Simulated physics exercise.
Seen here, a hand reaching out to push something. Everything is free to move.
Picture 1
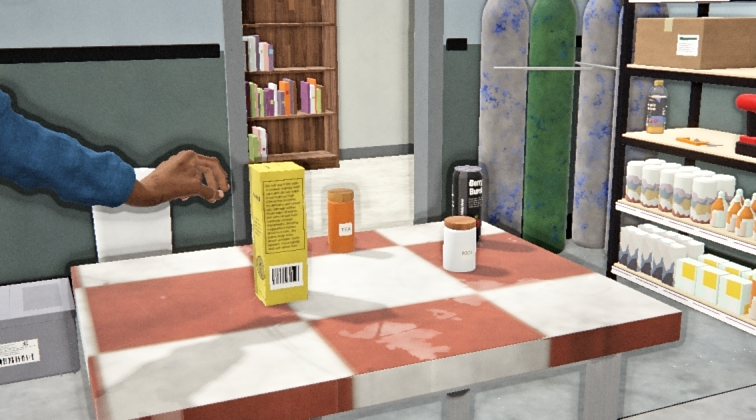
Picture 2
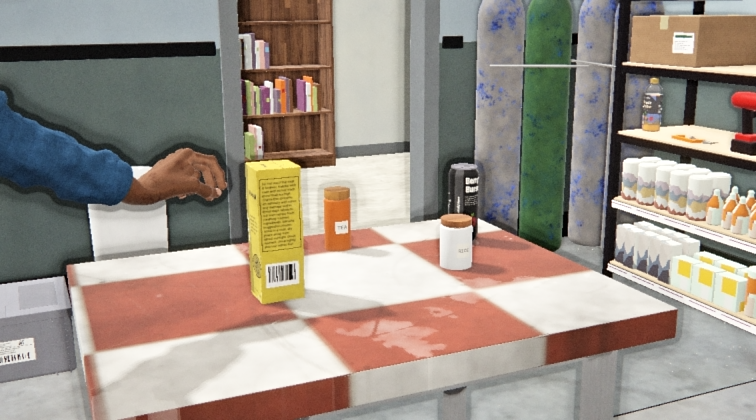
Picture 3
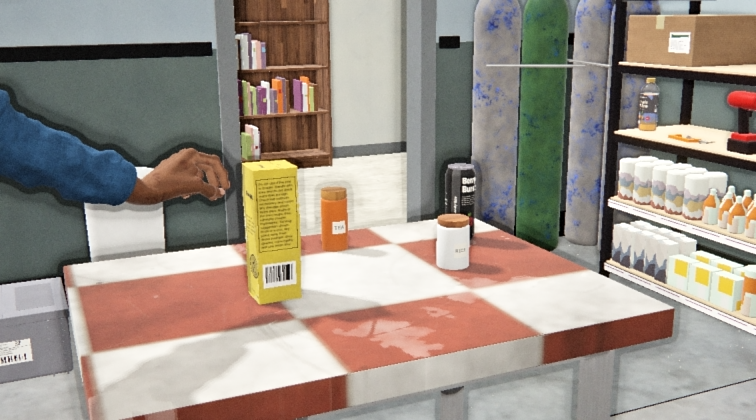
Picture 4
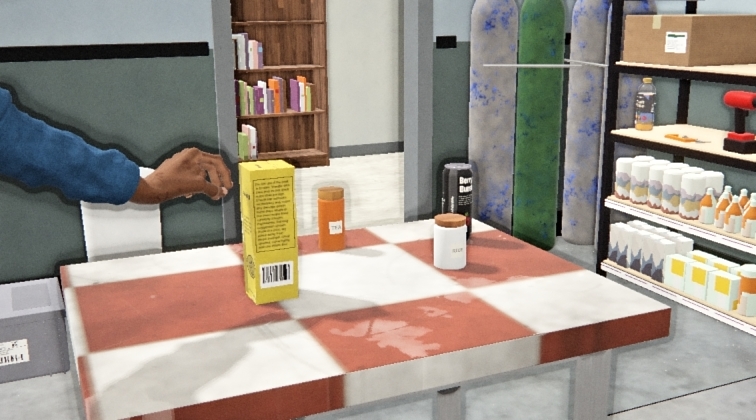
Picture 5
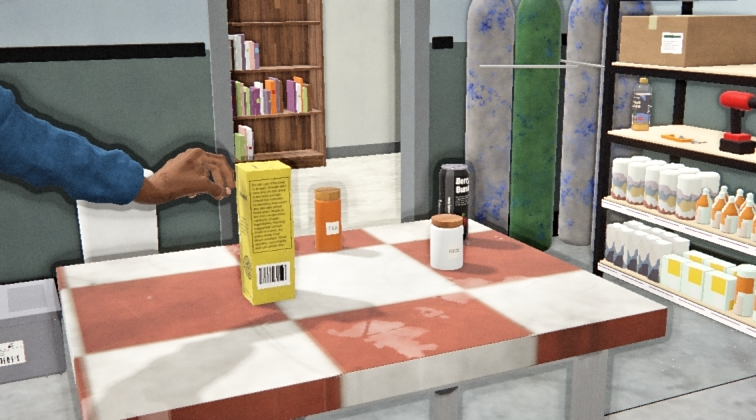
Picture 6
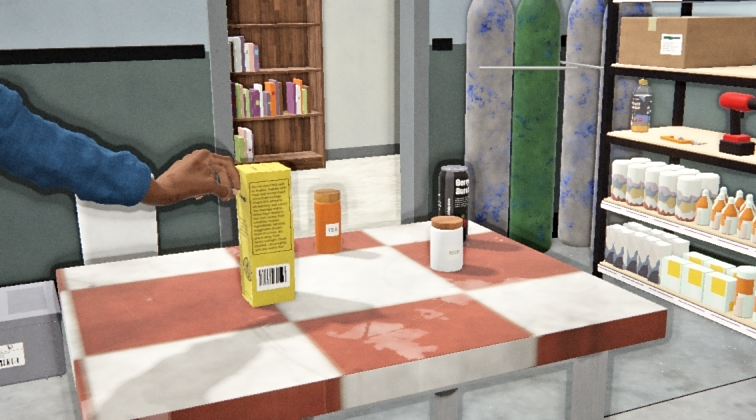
In a storeroom with shelves and tall gas cylinders, a blue-sleeved arm moved its hand slightly closer to a yellow carton on a red-and-white checked table, while the view drifted a little.
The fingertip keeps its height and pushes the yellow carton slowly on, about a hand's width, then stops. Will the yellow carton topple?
The yellow carton topples.
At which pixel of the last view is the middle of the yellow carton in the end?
Near (364, 262).
Then, 0.90 s past the last view, yellow carton rocked 29° from its first pose near (299, 227).
Then, 1.20 s past the last view, yellow carton on its side near (357, 257).
Finally, down or leaning hard on the table, yellow carton. Final places as the last picture's camera would see them, yellow carton near (364, 262).
